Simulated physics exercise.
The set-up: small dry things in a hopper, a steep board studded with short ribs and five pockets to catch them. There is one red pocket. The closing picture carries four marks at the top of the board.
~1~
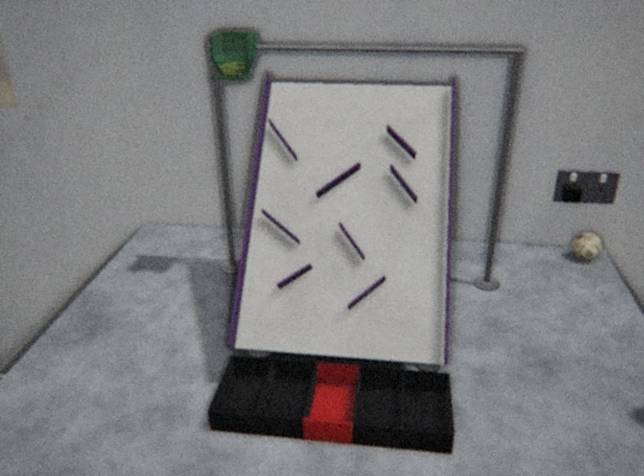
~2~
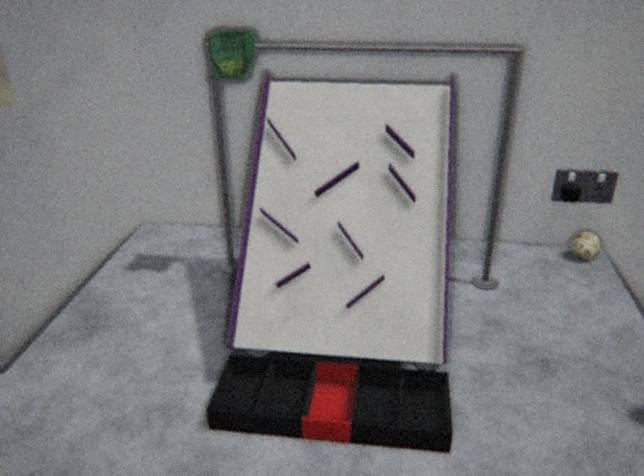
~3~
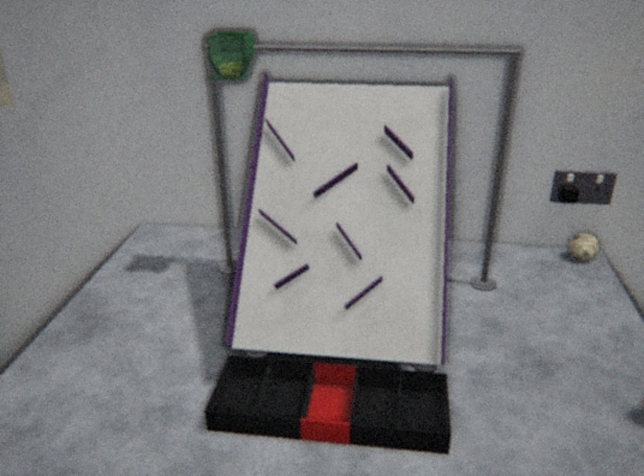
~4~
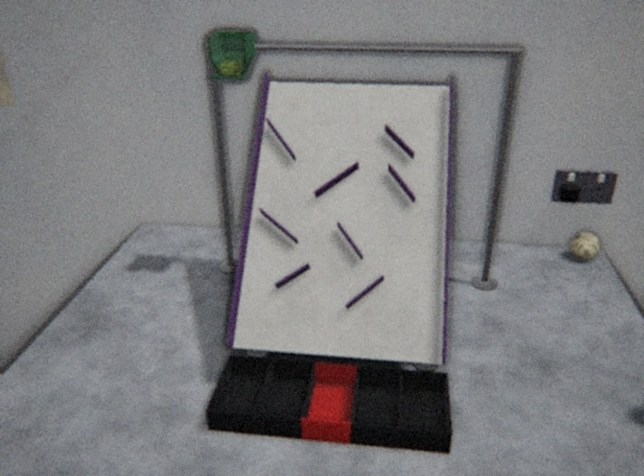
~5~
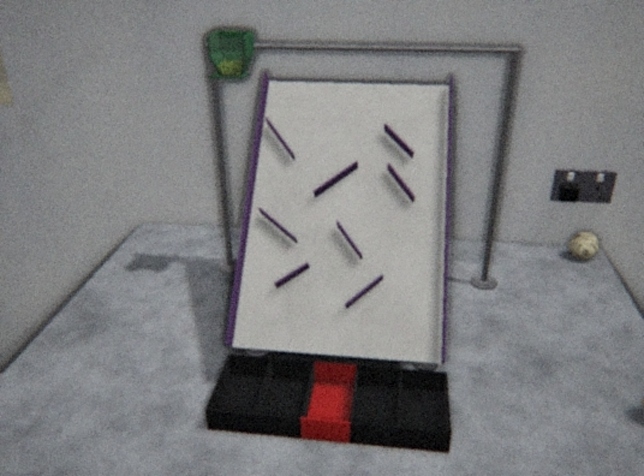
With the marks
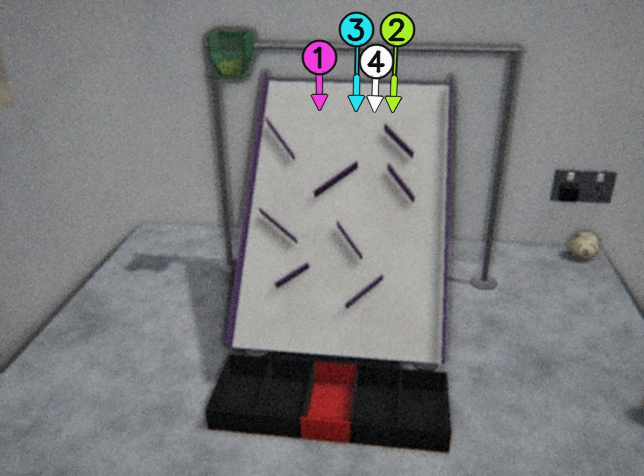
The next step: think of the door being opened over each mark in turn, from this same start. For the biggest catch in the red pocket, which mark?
1.
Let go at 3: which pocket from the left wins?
The third.
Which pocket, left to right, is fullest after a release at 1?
The third.
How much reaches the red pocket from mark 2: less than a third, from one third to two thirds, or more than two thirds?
Mark 2 gives less than a third.
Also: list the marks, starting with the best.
The order is 1, 3, 4, 2.
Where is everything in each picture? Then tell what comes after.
In the first frame, hopper at (235, 68), dried peas, door shut.
In the second frame, ribs (267, 118) to (294, 154), (386, 124) to (414, 152), (315, 192) to (358, 162).
In the third frame, ribs (388, 164) to (414, 198), (259, 209) to (295, 240), (337, 223) to (361, 256).
In the fourth frame, ribs (275, 285) to (309, 264), (346, 306) to (383, 276).
In the fifth frame, red pocket at (325, 429), number 3 of 5 from the left.
On the marked copy, mark 1 meets the board at (319, 104); mark 2 meets the board at (392, 106); mark 3 meets the board at (356, 105); mark 4 meets the board at (374, 105).
With 1, about two thirds in the red pocket, about a quarter in other pockets, a stray few outside the box.
With 2, a small part in the red pocket, nearly all in other pockets.
With 3, about half in the red pocket, about half in other pockets, a stray few outside the box.
With 4, about a quarter in the red pocket, most in other pockets, a stray few outside the box.
